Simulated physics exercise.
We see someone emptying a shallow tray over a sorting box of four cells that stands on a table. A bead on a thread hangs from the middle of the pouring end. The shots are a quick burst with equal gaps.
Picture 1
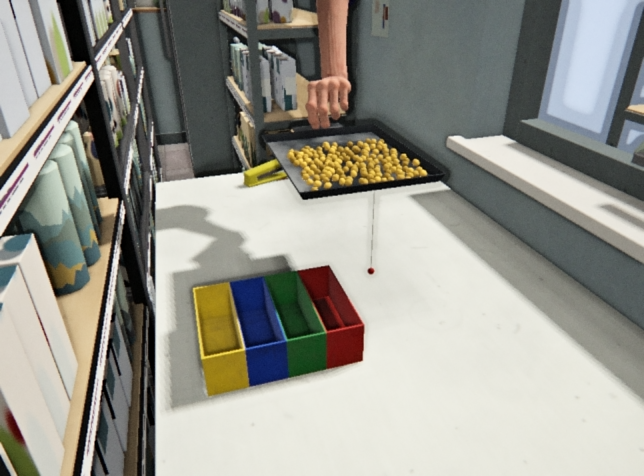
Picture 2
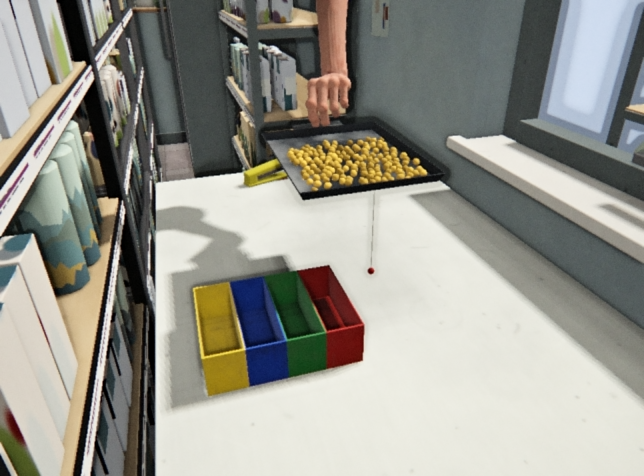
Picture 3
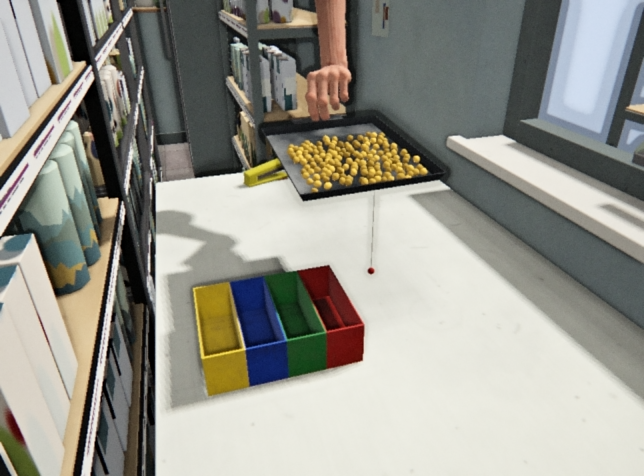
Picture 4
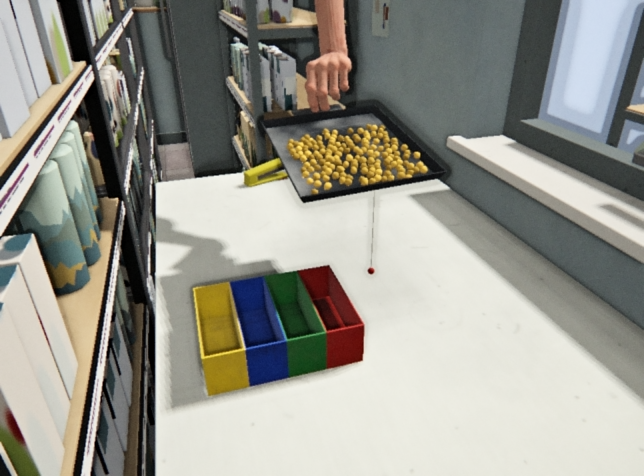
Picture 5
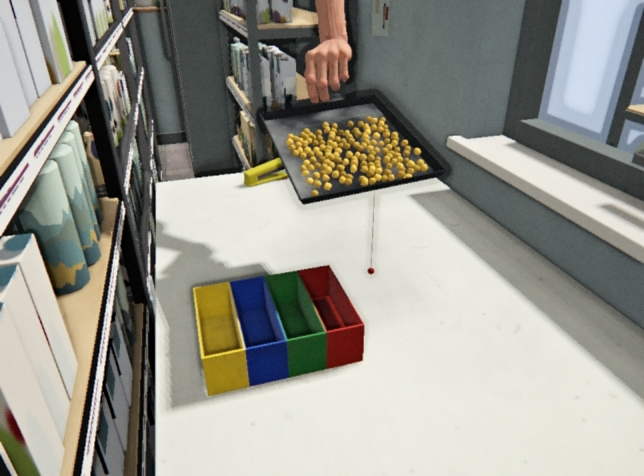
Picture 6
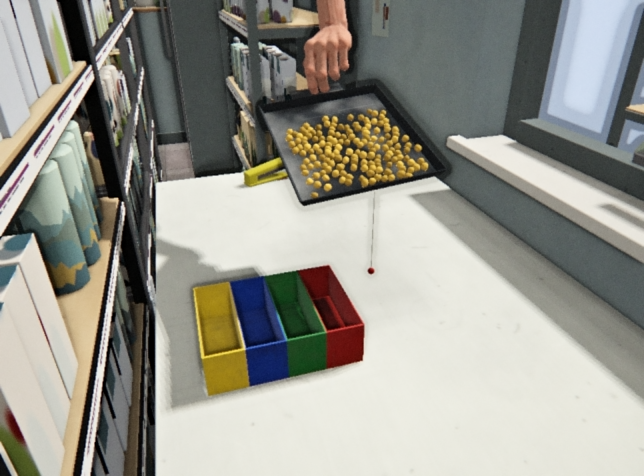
A hand gradually tilts a dark tray of yellow balls, lowering its left front corner.
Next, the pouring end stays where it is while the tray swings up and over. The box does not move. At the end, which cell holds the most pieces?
The red one ends fullest.
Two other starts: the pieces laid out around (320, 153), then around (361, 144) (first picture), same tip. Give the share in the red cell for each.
About 40 and 40 per cent.
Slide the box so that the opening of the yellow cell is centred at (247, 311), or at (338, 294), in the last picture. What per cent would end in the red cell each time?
Near 30 % and 0 %.
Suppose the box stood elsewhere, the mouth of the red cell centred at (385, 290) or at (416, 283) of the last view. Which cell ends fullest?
In turn: Blue; that yellow cell.
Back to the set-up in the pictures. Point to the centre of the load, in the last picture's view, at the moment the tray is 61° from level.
Near (341, 185).
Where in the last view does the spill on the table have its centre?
Roughly at (375, 337).
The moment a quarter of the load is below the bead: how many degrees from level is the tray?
Near 75 degrees.
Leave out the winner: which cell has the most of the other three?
Second comes the cell in green.
Shortly afterwards, tray tipped steeply; the bulk on the tray; only a few in the red cell; only a few in the green cell; a little falling or outside the box.
Next, tray tipped past a quarter turn; near a third in the red cell; near a quarter in the green cell; near a quarter falling or outside the box.
Some moments later, tray tipped past a quarter turn; near half in the red cell; near a quarter in the green cell; near a quarter falling or outside the box.
In the end, tray tipped past a quarter turn; near half in the red cell; near a quarter in the green cell; none at all in the yellow cell; none at all in the blue cell; near a quarter outside the box.
